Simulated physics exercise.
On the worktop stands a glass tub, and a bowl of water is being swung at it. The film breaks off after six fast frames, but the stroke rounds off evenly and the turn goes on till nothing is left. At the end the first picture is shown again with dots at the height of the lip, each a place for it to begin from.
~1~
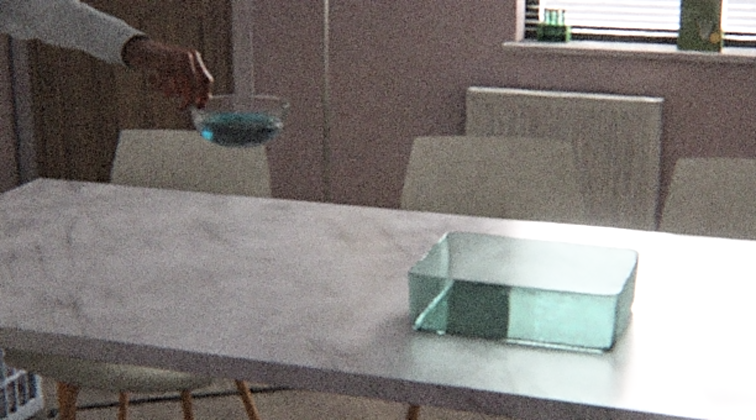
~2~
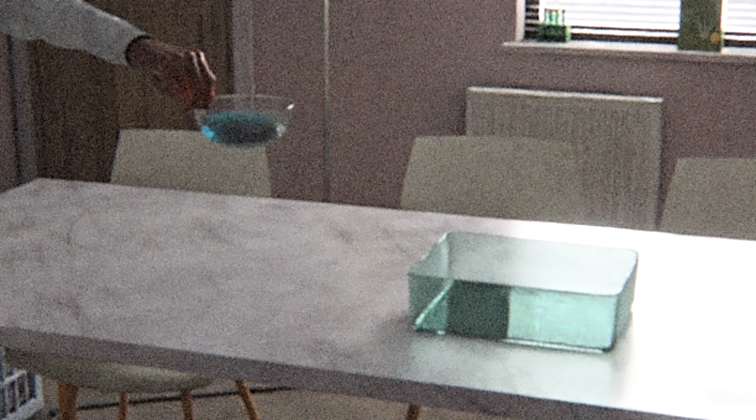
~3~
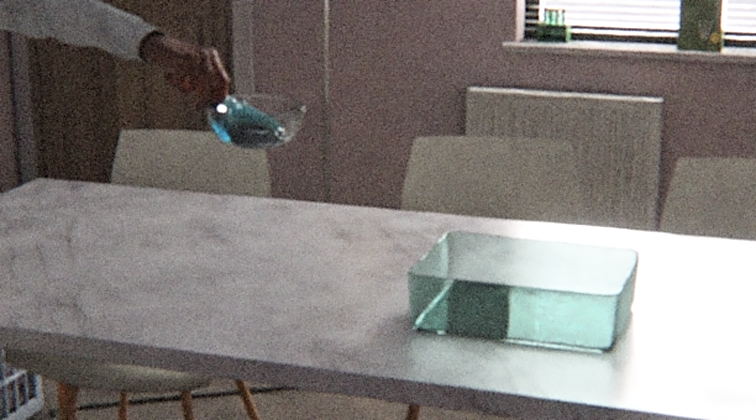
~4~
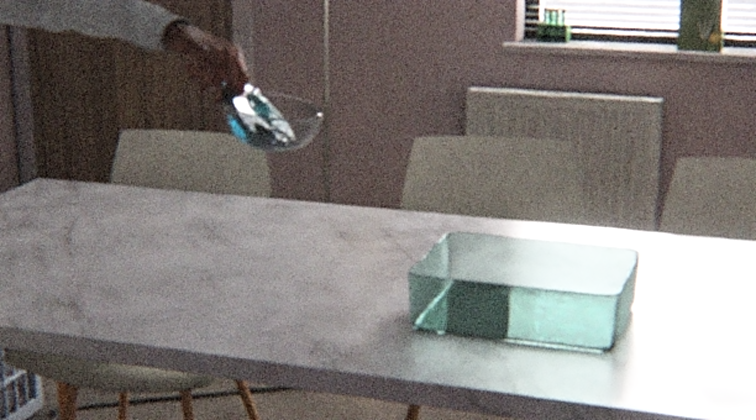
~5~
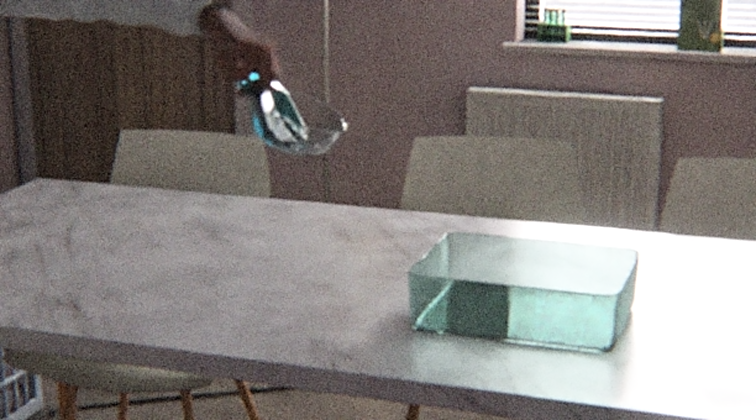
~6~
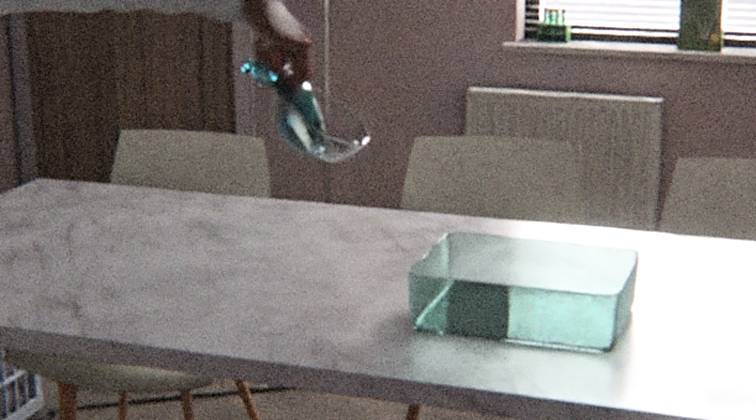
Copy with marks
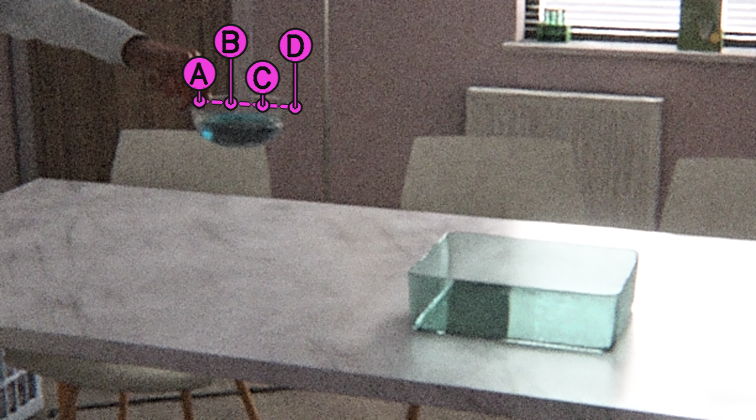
We see a hand holding a clear bowl of blue liquid above a marble-patterned table with a greenish glass tub on it; the hand swings the bowl rightward, tilting it steeply as liquid rides up and over its left rim.
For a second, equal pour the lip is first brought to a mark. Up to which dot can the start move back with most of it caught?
Take C.
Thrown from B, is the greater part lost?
Yes, that goes wrong.
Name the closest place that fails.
It is B.
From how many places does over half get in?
Two.
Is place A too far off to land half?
Yes, that goes wrong.
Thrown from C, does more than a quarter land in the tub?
Yes.
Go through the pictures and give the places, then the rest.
In the first picture, upright, lip at (283, 106); tub from (411, 328) to (615, 352); nothing has left yet.
In the second picture, upright, lip at (287, 106); nothing has left yet.
In the third picture, tipped about 3°, lip at (300, 109); nothing has left yet.
In the fourth picture, tipped about 9°, lip at (318, 116); water is over the rim, down to (244, 98).
In the fifth picture, tipped about 20°, lip at (341, 127); water is over the rim, down to (271, 95).
In the sixth picture, tipped about 33°, lip at (362, 141); water is over the rim, down to (297, 91).
In magenta, A at (199, 101); B at (230, 103); C at (262, 105); D at (295, 107).
With A, about 12 % lands in the tub, 83 % falls short and 5 % goes beside or beyond.
With B, about 32 % lands in the tub, 62 % falls short and 6 % goes beside or beyond.
With C, about 67 % lands in the tub, 21 % falls short and 12 % goes beside or beyond.
With D, about 68 % lands in the tub, 15 % falls short and 17 % goes beside or beyond.
